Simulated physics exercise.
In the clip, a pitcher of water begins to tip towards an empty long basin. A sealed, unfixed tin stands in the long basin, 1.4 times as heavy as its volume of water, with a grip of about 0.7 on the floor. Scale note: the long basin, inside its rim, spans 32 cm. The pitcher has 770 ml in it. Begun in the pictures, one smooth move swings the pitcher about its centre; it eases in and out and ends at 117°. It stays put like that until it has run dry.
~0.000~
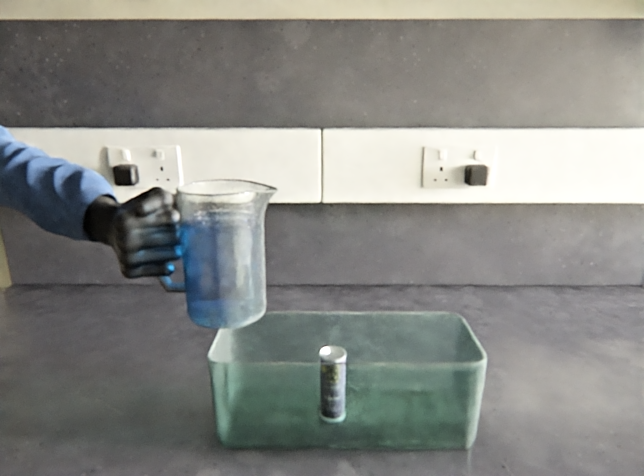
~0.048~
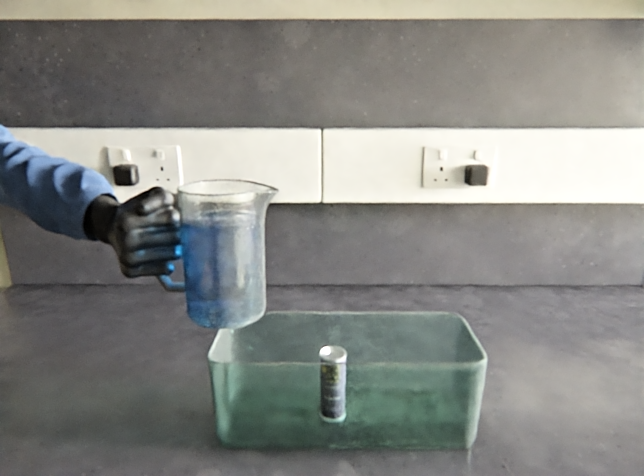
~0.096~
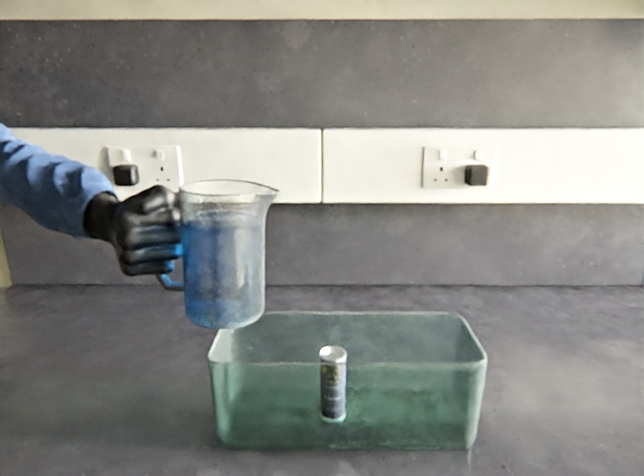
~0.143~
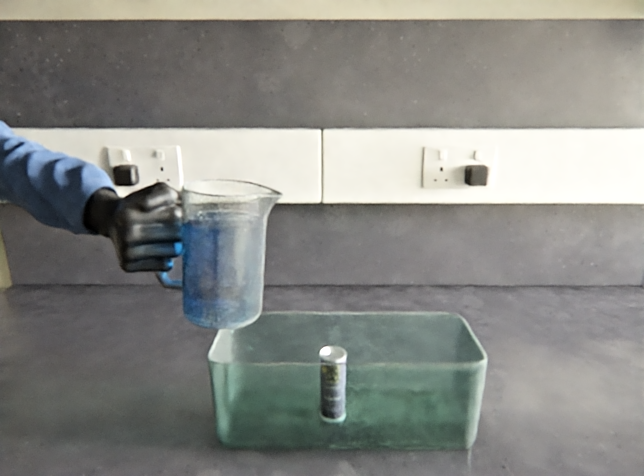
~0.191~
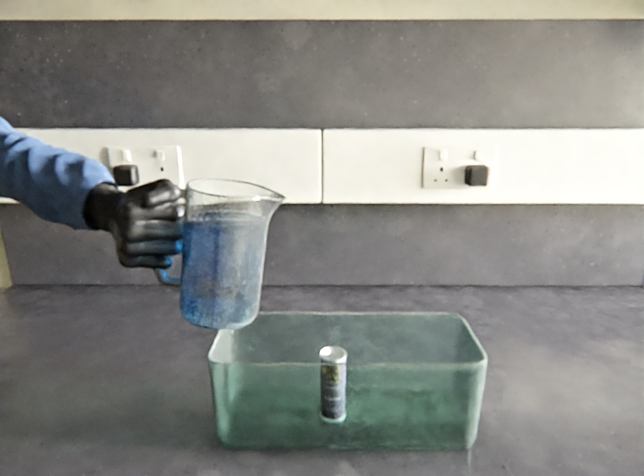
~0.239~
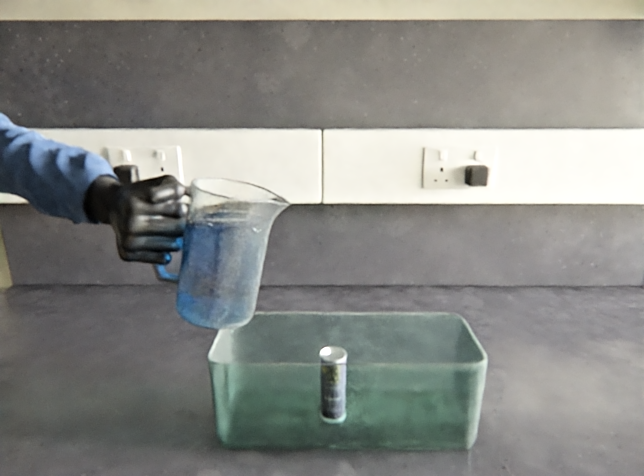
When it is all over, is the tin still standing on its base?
It is tipped over.
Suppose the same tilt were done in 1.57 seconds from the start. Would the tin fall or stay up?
Then the tin tumbles.
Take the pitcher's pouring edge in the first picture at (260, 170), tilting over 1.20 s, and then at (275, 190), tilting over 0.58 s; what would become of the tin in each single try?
In the first try it comes down; in the second it comes down.
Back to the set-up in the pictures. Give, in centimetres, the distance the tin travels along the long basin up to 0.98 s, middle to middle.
Estimate: Around 0 cm.
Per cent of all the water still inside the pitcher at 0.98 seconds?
Close to 34 percent of the total.
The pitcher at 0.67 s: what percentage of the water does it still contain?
Roughly 92 per cent.
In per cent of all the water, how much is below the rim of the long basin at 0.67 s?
1 %, roughly.
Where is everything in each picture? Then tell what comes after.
In the first picture, tilt 0°; pouring edge (277, 189); surface from (185, 218) to (261, 218); the long basin's rim runs from (218, 336) to (473, 337); the tin's top is at (333, 356).
In the second picture, tilt 0°; pouring edge (278, 189); surface from (186, 217) to (261, 218).
In the third picture, tilt 2°; pouring edge (280, 191); surface from (187, 218) to (262, 219).
In the fourth picture, tilt 4°; pouring edge (283, 193); surface from (187, 219) to (263, 219).
In the fifth picture, tilt 8°; pouring edge (286, 197); surface from (190, 219) to (266, 219).
In the sixth picture, tilt 12°; pouring edge (290, 202); surface from (191, 223) to (269, 219).
By 0.67 s the tilt is 72° and 91 per cent is still to pour; the tin stands where it began.
By 0.98 s the tilt is 110° and 35 per cent is still to pour; the tin stands where it began.
By 1.30 s the tilt is 117° and 1 per cent is still to pour; the tin leans 45°.
By 1.66 s the tilt is 117° and 0 per cent is still to pour; the tin lies on its side.
At rest the tin lies on its side.
